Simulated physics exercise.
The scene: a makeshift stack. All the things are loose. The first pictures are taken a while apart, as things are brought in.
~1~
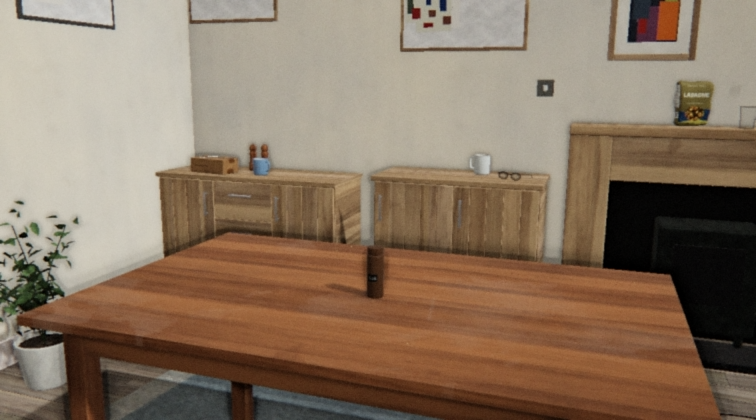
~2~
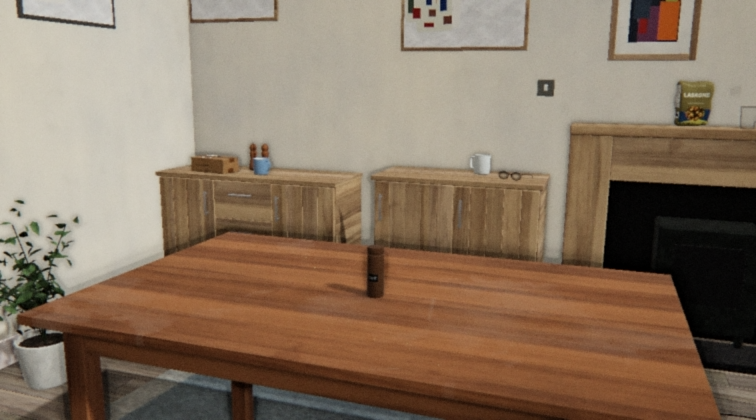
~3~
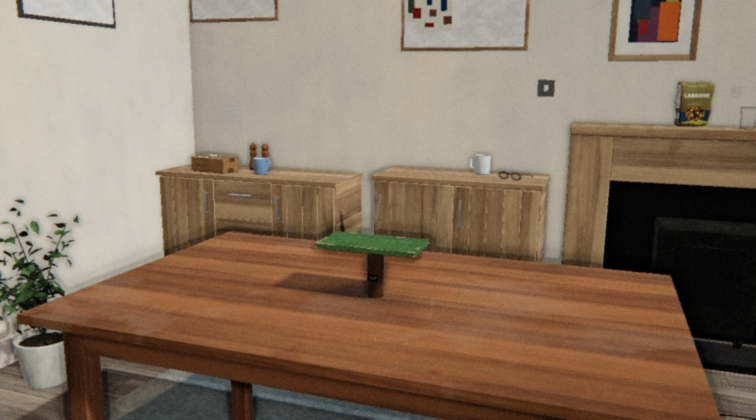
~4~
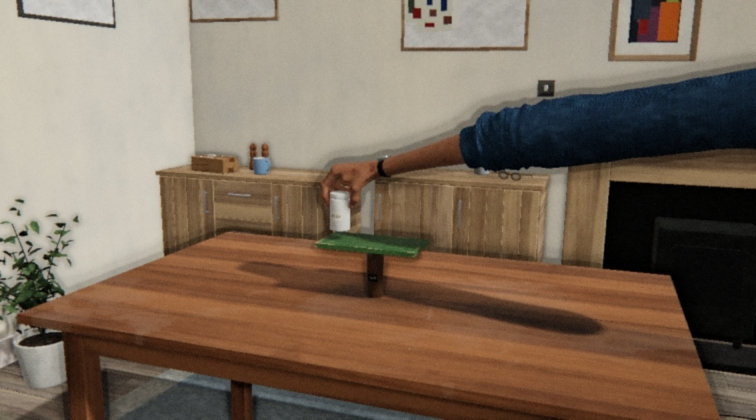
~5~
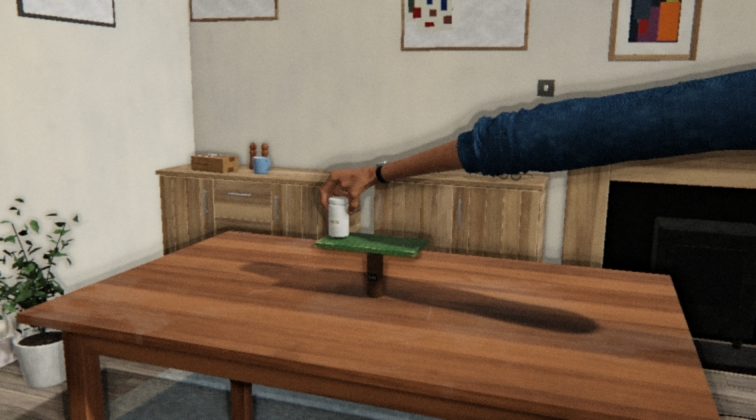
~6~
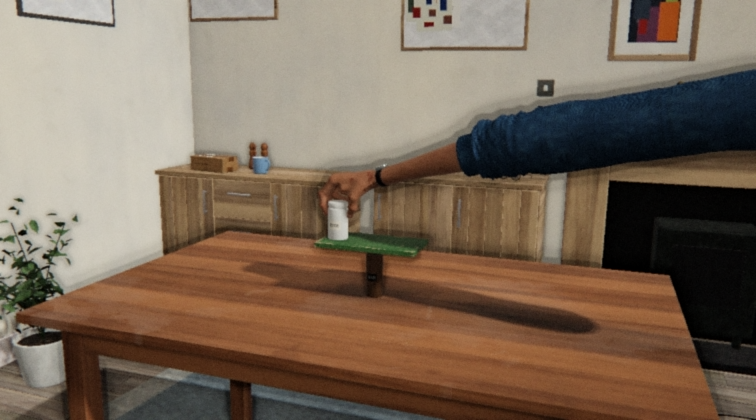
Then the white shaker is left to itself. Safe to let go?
As it turns out, it loses its balance.
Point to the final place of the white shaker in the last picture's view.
Around (307, 278).
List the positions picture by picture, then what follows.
In the first picture, the last thing is not in view yet.
In the second picture, the last thing is not in view yet.
In the third picture, the last thing is not in view yet; green board (373, 243).
In the fourth picture, on its way; white shaker (340, 211); green board (373, 243).
In the fifth picture, on its way; white shaker (339, 217); green board (373, 243).
In the sixth picture, set down, still held; white shaker (338, 220); green board (372, 243).
Then, 0.40 s past the last view, white shaker now fallen; green board rocked 62° from its first pose.
Then, 0.60 s past the last view, green board now fallen; brown shaker rocked 24° from its first pose.
Then, 0.90 s past the last view, brown shaker now fallen.
Finally, fallen, green board, white shaker and brown shaker. Final places as the last picture's camera would see them, white shaker near (307, 278). The stack comes apart.
